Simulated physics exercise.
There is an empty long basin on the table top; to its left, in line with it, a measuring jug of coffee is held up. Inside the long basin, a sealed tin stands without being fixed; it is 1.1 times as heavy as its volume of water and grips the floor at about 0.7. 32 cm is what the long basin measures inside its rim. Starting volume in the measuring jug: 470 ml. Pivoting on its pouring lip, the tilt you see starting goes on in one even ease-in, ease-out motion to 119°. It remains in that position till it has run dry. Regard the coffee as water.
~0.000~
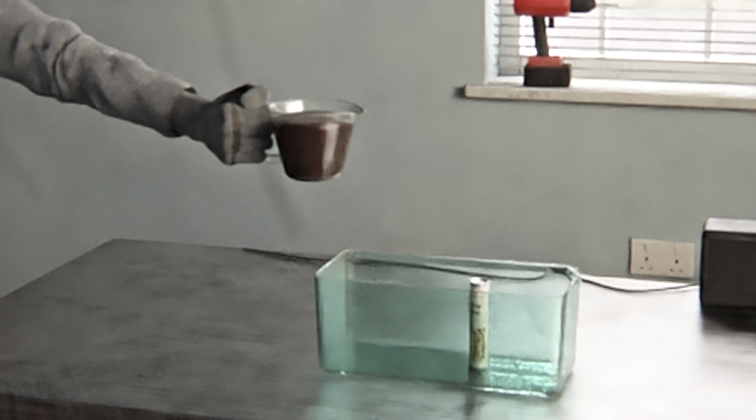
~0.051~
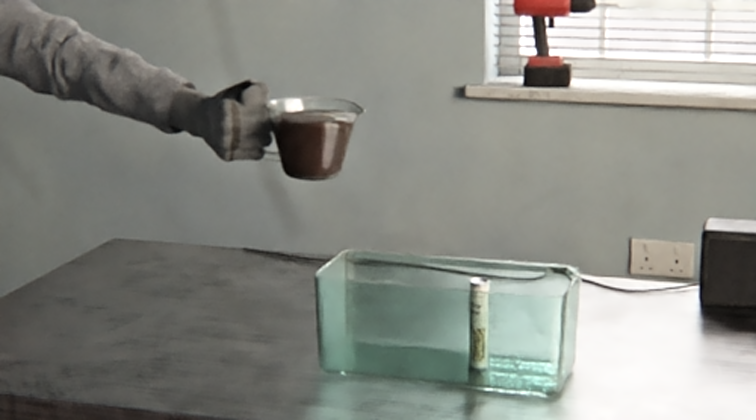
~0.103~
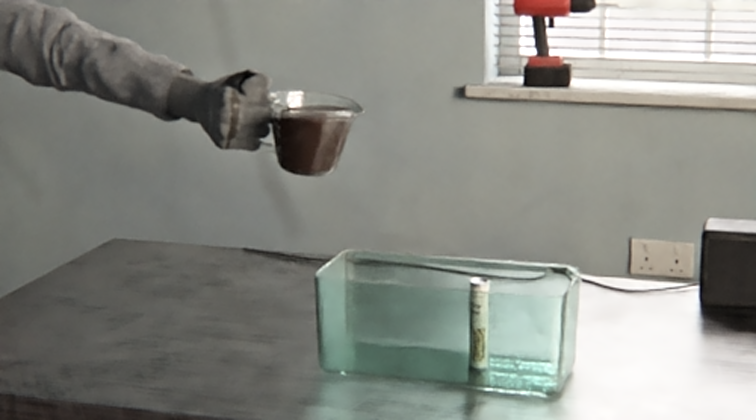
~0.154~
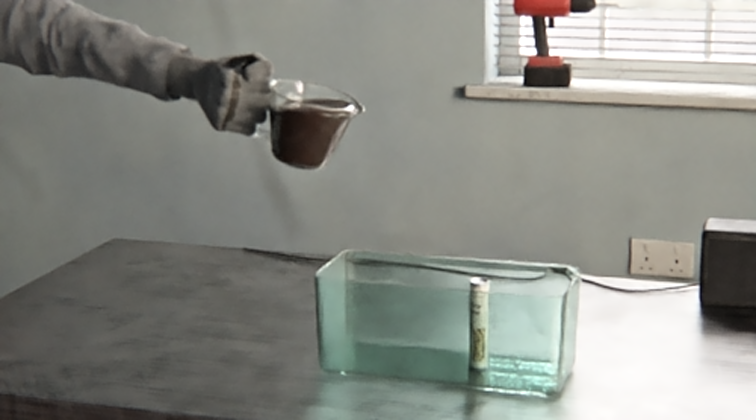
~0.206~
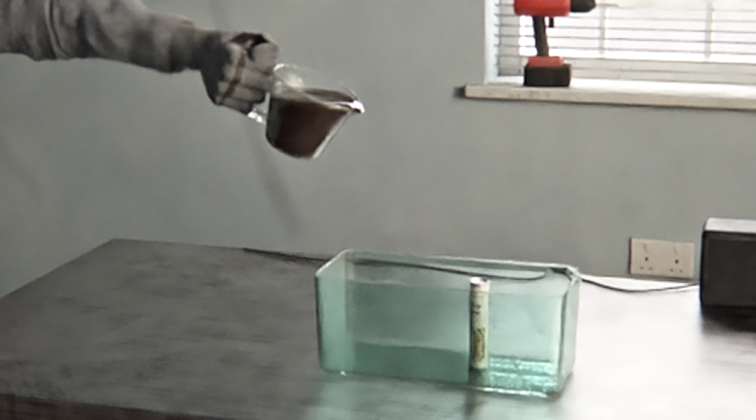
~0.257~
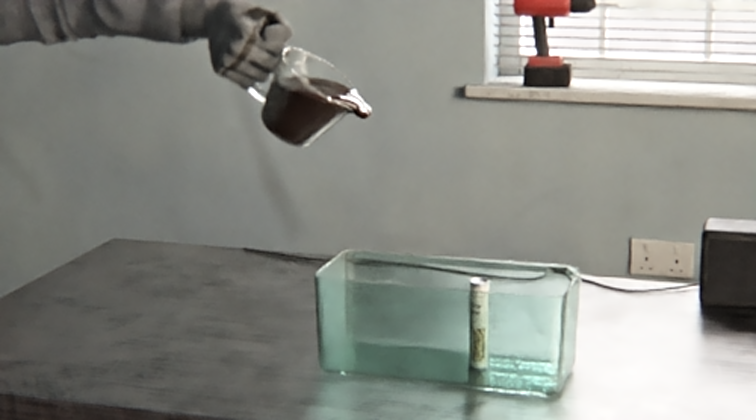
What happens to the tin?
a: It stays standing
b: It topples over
Option b: It topples over.
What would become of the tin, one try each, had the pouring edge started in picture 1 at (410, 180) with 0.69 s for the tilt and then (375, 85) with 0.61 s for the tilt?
The tin overturns the first time and overturns the second time.
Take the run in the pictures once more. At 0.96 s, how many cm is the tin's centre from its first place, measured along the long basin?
Close to 5 cm.
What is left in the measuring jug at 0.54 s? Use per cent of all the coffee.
Near 32 in a hundred.
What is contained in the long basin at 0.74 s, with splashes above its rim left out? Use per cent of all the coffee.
Near 82 in a hundred.
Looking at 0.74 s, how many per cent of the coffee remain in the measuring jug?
Around 0 in a hundred.
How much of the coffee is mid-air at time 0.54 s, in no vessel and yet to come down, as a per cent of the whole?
Roughly 60 percent.
Then, 0.54 s in, the tilt is 105° and 32 per cent is still to pour; the tin stands where it began.
Then, 0.74 s in, the tilt is 119° and 0 per cent is still to pour; the tin leans 38°.
Then, 0.96 s in, the tilt is 119° and 0 per cent is still to pour; the tin lies on its side.
Then, 1.19 s in, the tilt is 119° and 0 per cent is still to pour; the tin lies on its side.
Finally, the tin lies on its side.
